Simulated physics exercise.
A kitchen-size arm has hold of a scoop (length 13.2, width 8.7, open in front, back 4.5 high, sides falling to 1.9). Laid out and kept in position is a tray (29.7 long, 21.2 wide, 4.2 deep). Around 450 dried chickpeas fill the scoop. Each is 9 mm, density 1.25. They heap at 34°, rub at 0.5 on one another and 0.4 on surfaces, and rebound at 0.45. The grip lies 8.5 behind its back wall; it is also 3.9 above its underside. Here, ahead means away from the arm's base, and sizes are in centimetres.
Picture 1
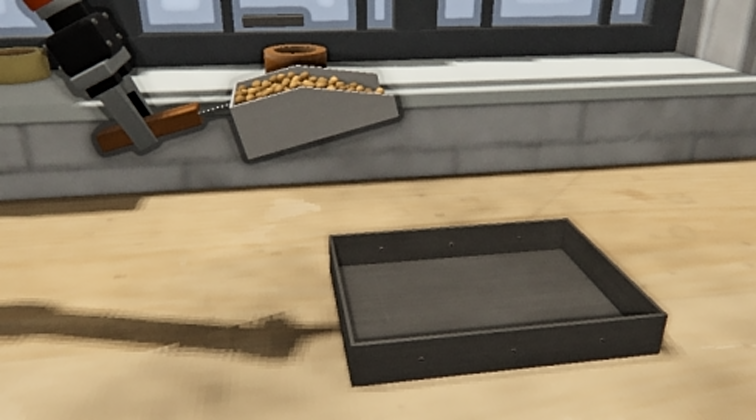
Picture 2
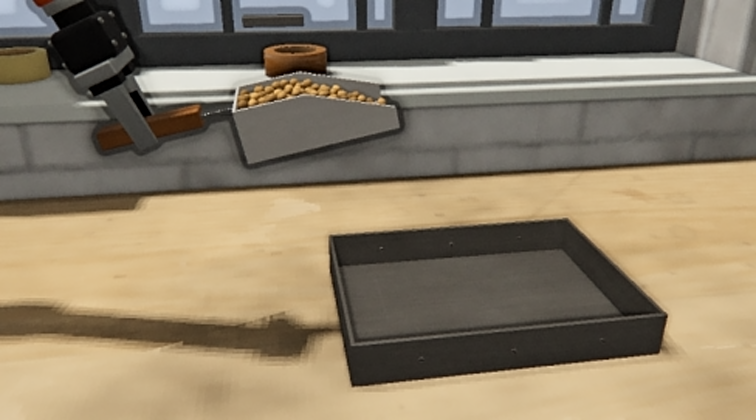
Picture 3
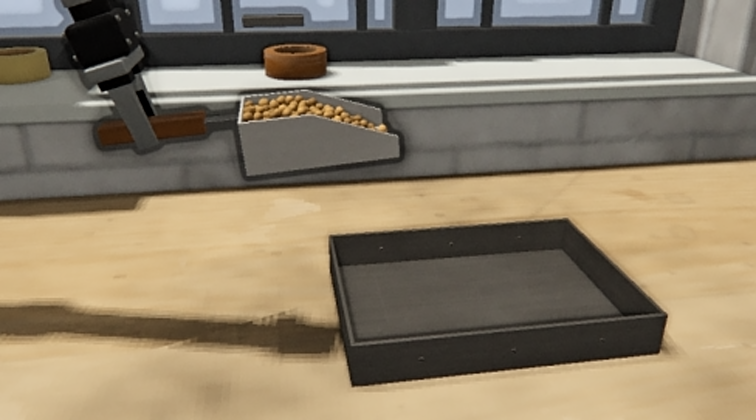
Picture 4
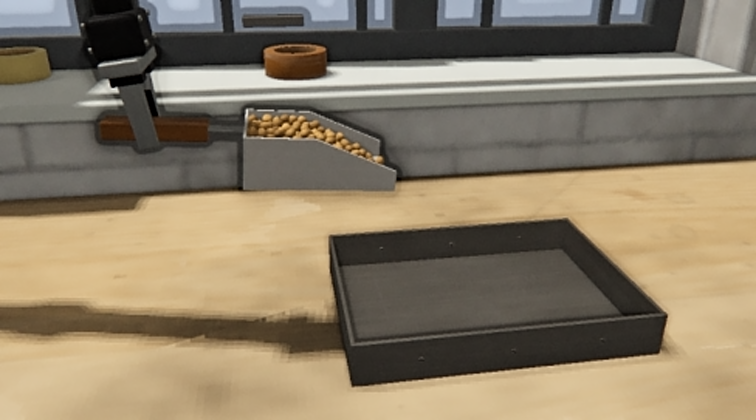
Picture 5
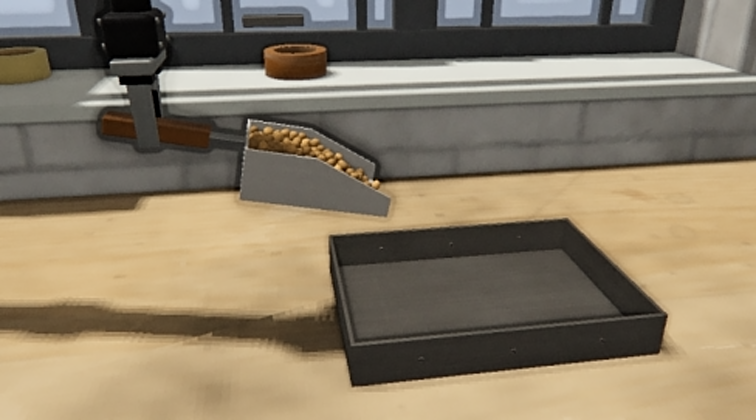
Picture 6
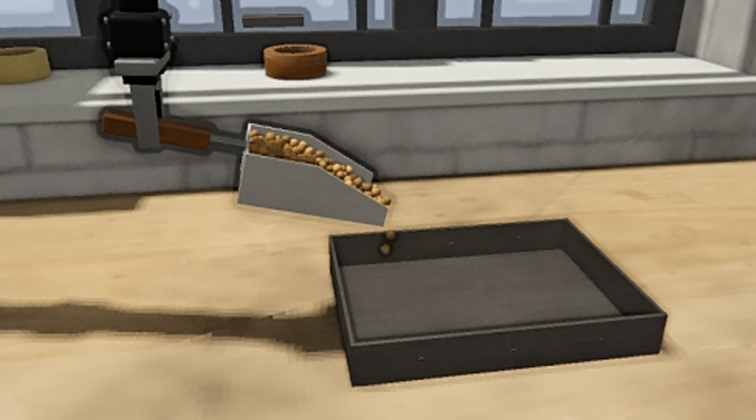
The footage shows a robotic arm holding a scoop heaped with dried chickpeas, lowering it toward a dark empty tray on a wooden surface while tilting it forward, until a few chickpeas drop from its front edge over the tray.
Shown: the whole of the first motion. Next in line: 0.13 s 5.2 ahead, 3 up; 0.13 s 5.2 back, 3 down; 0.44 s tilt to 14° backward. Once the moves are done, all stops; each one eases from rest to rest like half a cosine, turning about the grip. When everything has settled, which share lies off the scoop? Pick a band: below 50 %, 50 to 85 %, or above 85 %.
Above 85 %.
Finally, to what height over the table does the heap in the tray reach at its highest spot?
Some 2.0 cm up.
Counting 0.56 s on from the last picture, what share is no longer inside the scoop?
100 %.
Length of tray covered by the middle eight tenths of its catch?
The stretch runs around 20 cm.
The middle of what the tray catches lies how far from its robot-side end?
I'd put it at around 19 cm.
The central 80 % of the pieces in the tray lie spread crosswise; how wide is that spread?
Near 16 cm across.
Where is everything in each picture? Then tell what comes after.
In the first frame, the scoop floor at (306, 122), tilted 14° backward; upper third of the load around (299, 94), from x 240 to 380, top at y 75; 452 on the scoop.
In the second frame, the scoop floor at (307, 129), tilted 11° backward; upper third of the load around (296, 101), from x 240 to 380, top at y 85.
In the third frame, the scoop floor at (307, 147), tilted 4° backward; upper third of the load around (287, 119), from x 250 to 385, top at y 100.
In the fourth frame, the scoop floor at (304, 168), tilted 4° forward; upper third of the load around (280, 138), from x 250 to 380, top at y 120.
In the fifth frame, the scoop floor at (300, 184), tilted 11° forward; upper third of the load around (276, 152), from x 250 to 375, top at y 130.
In the sixth frame, the scoop floor at (298, 190), tilted 14° forward; upper third of the load around (271, 159), from x 245 to 390, top at y 135; 447 on the scoop, 1 in the tray, 4 in flight or on a rim.
Then, 0.28 s on, tilted 14° forward, highest piece 14 above the table; 349 in the tray, 5 on the scoop, 98 in flight or on a rim.
Then, 0.56 s on, tilted 8° backward, highest piece 21 above the table; 448 in the tray, 3 on the table or floor, 1 on the scoop.
Then, 0.90 s on, tilted 14° backward, highest piece 23 above the table; 448 in the tray, 3 on the table or floor, 1 on the scoop.
Then, 1.95 s on, tilted 14° backward, highest piece 21 above the table; 448 in the tray, 3 on the table or floor, 1 on the scoop.
In the end, 448 in the tray, 3 on the table or floor, 1 on the scoop. That is 100 % off the scoop.
